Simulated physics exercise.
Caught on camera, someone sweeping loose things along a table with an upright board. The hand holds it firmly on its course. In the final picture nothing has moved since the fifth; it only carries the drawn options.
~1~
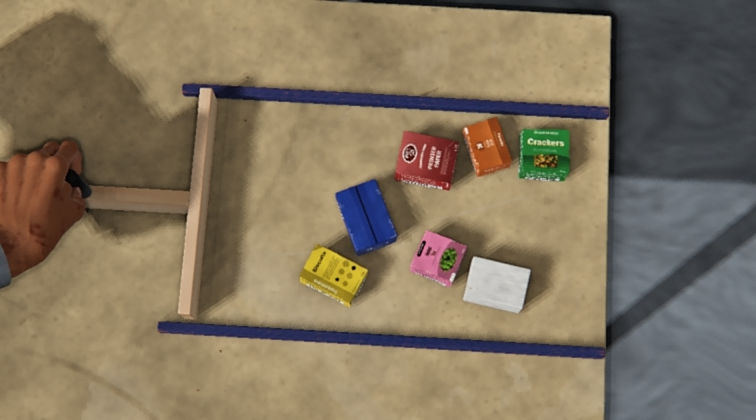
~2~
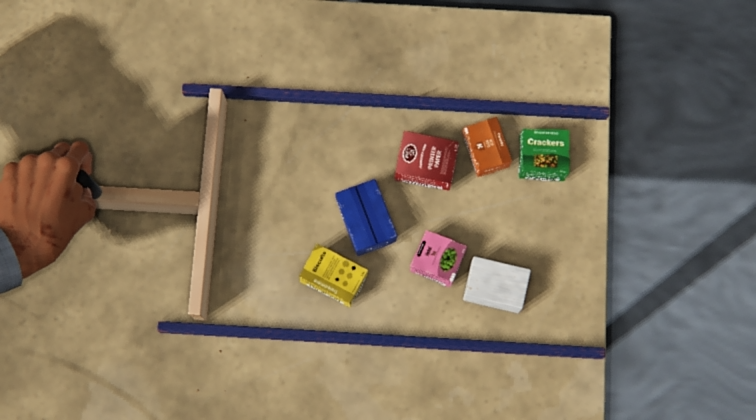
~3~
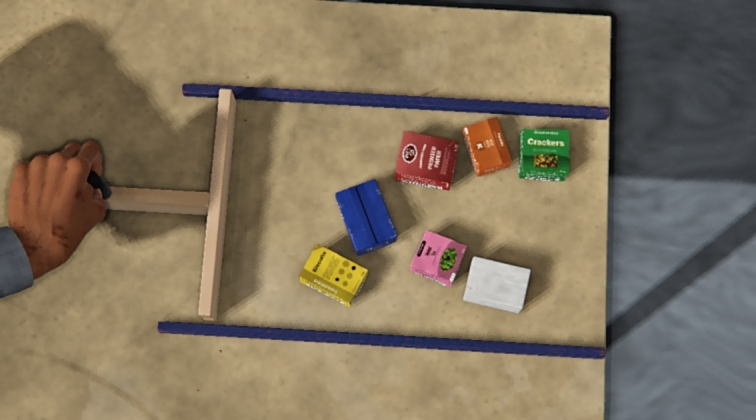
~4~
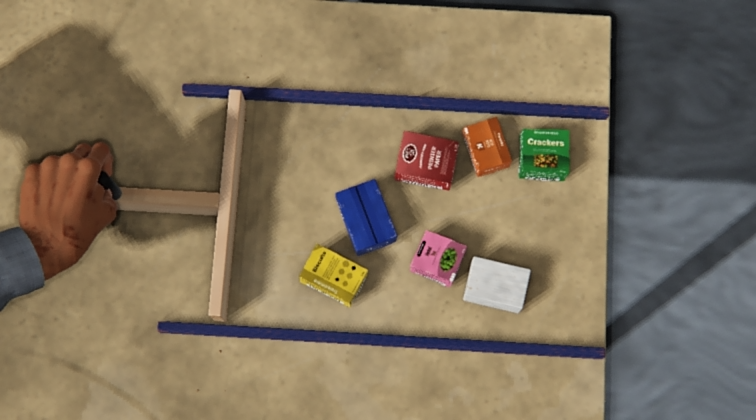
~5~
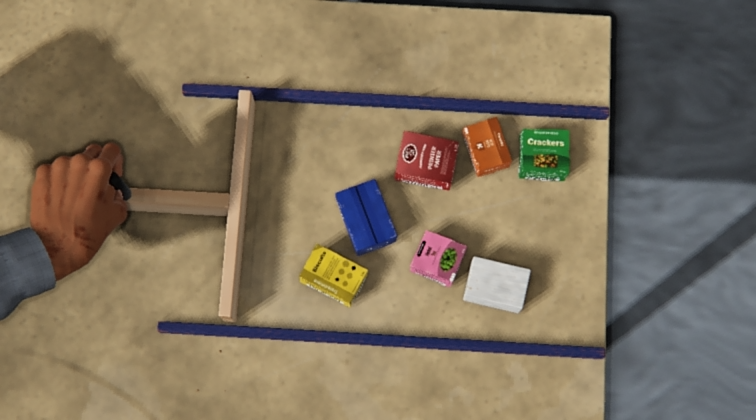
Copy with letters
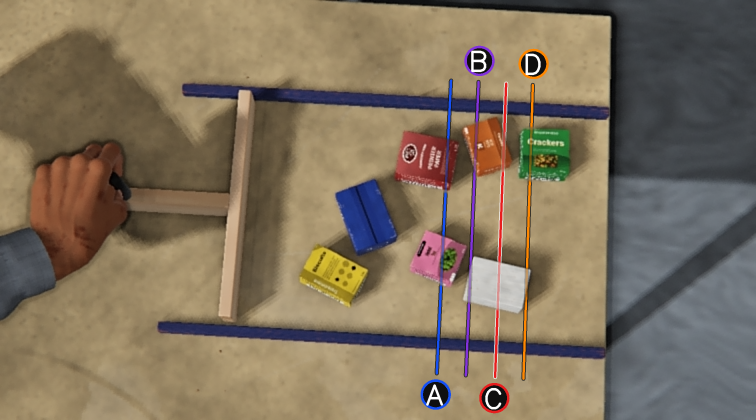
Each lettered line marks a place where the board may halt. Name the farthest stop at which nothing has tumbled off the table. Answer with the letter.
At B, and not beyond.
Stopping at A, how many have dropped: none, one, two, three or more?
The count is none.
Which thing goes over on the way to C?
It is the green packet.
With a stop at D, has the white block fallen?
Yes.
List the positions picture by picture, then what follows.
Board (195, 198); blue box (367, 218); pink packet (439, 259), in the first frame.
Board (205, 199); green packet (544, 155), in the second frame.
Board (215, 199); orange packet (487, 147), in the third frame.
Board (225, 200); yellow packet (334, 276), in the fourth frame.
Board (235, 201); pink packet (439, 259); green packet (544, 155); red box (427, 161), in the fifth frame.
On the marked copy, A at (444, 223); B at (472, 224); C at (501, 226); D at (528, 228).
With B. Early on, board (320, 206); yellow packet (358, 274); green packet (544, 155).
Further on, board (405, 210); white block (540, 291); pink packet (491, 257).
At the end, board (470, 214); green packet (594, 158); white block (564, 297); nothing has fallen.
As for the rest, A is safe but short; C drops the green packet; D drops the green packet and white block.
